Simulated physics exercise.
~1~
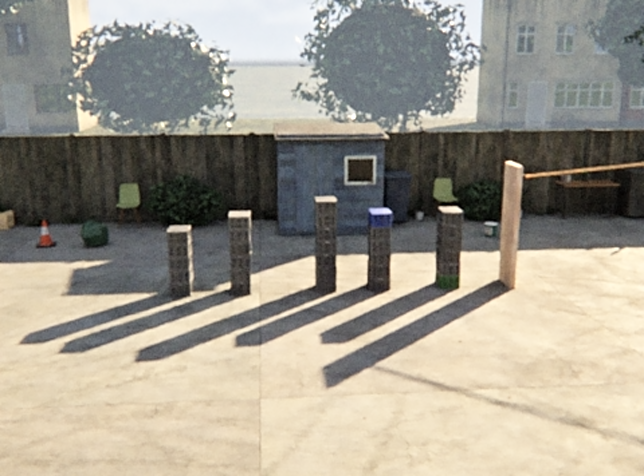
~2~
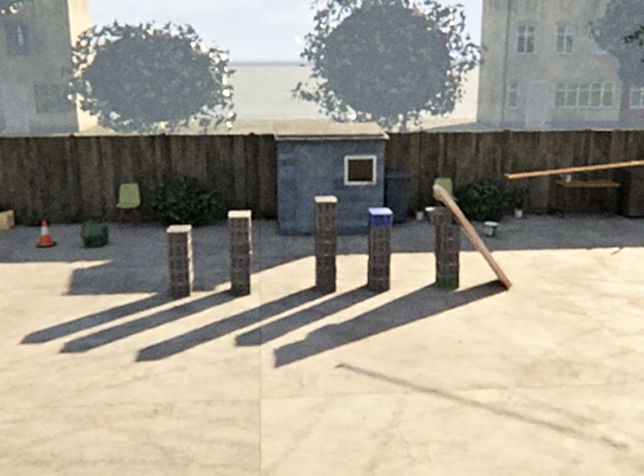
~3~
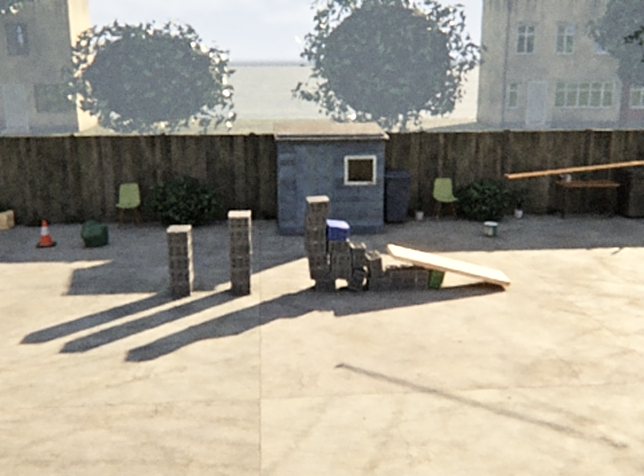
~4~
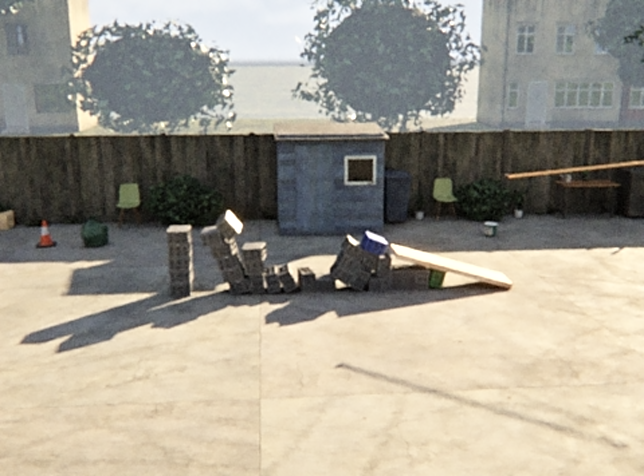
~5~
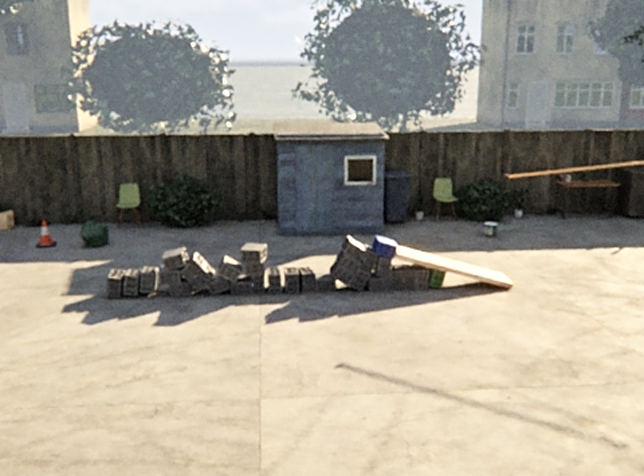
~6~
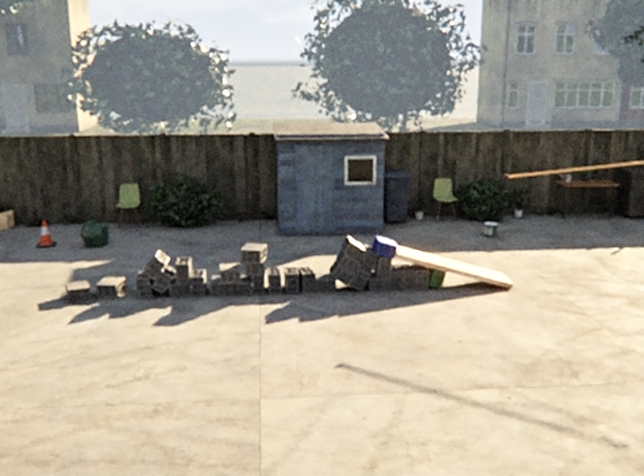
Five crate columns toppling leftward one after another as a falling board strikes the nearest, ending in a low line of rubble.
